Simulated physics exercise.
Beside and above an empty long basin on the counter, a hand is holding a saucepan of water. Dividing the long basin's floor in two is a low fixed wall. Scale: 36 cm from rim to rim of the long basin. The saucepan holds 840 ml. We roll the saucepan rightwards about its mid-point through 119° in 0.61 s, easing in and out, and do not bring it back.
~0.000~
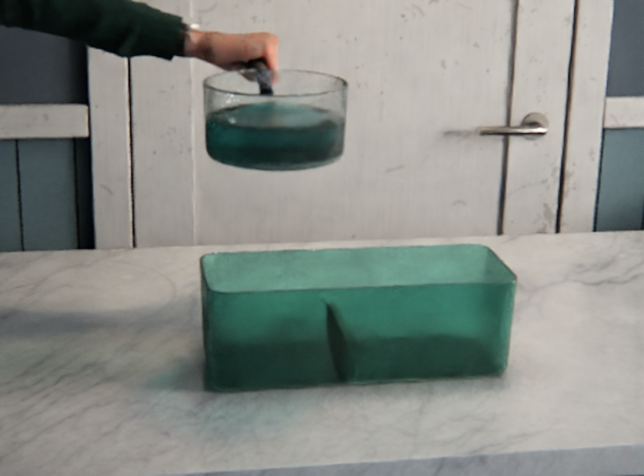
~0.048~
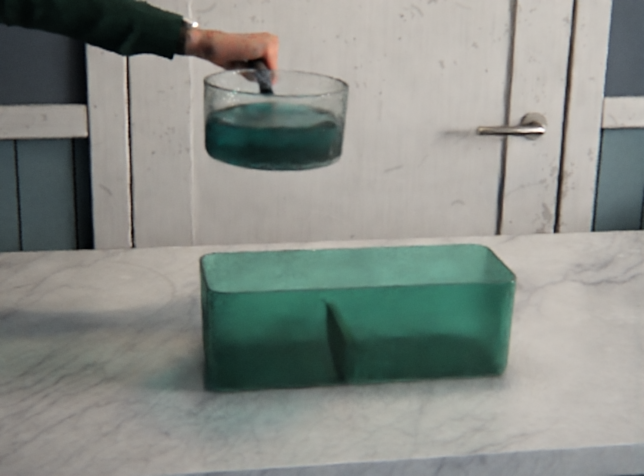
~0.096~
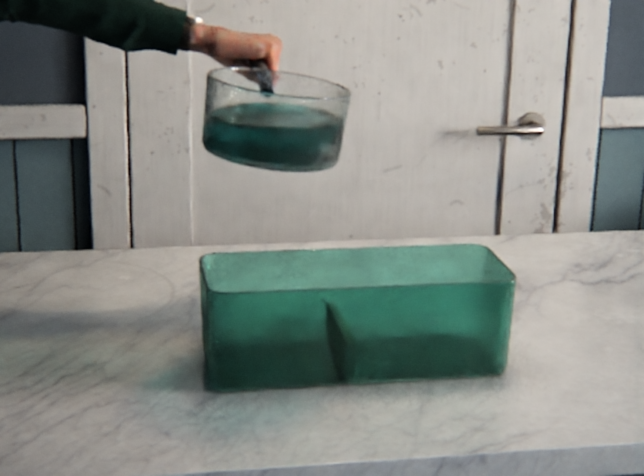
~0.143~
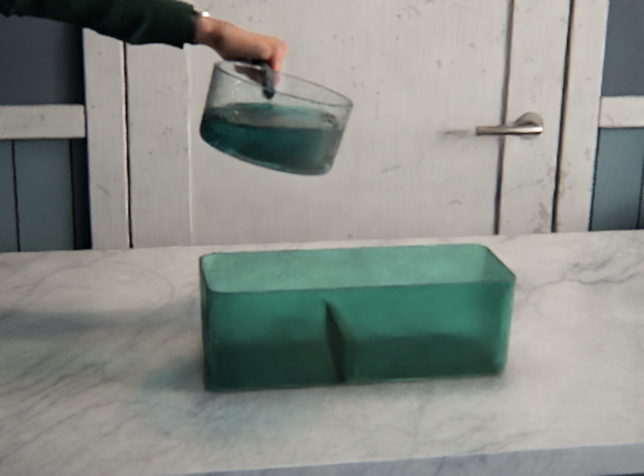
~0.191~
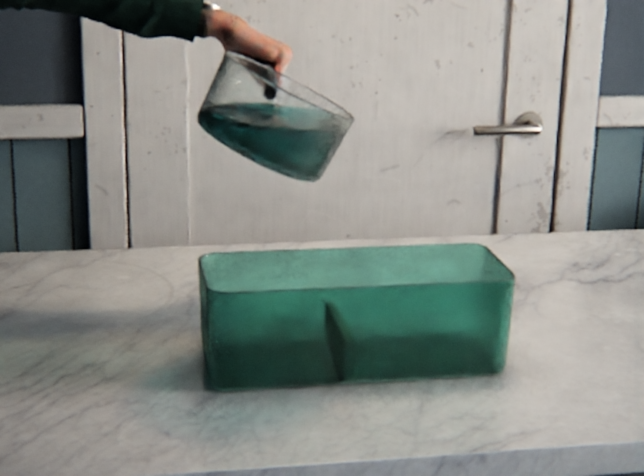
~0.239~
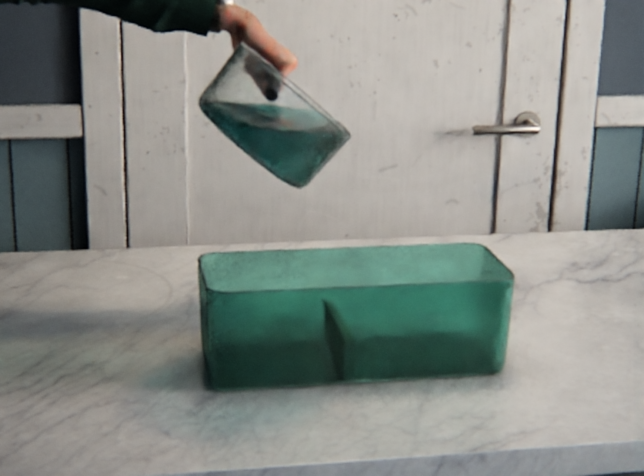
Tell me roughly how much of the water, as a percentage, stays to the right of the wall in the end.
Around 68 per cent stays on the right.
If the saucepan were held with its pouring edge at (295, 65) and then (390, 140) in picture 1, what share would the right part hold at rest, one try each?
30 and 85 %.
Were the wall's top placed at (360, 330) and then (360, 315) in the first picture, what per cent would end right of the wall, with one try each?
Some 50 in a hundred, then some 50 in a hundred.
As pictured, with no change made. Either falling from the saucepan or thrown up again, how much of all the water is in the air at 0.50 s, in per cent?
Close to 58 per cent, I'd say.
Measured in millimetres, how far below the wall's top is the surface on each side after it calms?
About 40 mm left, about 28 mm right.
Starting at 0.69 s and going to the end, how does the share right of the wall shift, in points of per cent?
The right part loses close to 3 per cent.
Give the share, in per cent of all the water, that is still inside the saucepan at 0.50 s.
18 %.
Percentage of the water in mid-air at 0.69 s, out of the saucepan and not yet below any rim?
I'd put it at about 8 per cent of the liquid.
Then, 0.50 s in, the tilt is 110° and 19 per cent is still to pour, 0 is left of the wall and 24 right of it.
Then, 0.69 s in, the tilt is 119° and 3 per cent is still to pour, 18 is left of the wall and 72 right of it.
Then, 0.89 s in, the tilt is 119° and 0 per cent is still to pour, 29 is left of the wall and 67 right of it.
Then, 1.11 s in, the tilt is 119° and 0 per cent is still to pour, 30 is left of the wall and 68 right of it.
Finally, 30 per cent lies left of the wall, 68 right of it and 2 outside.
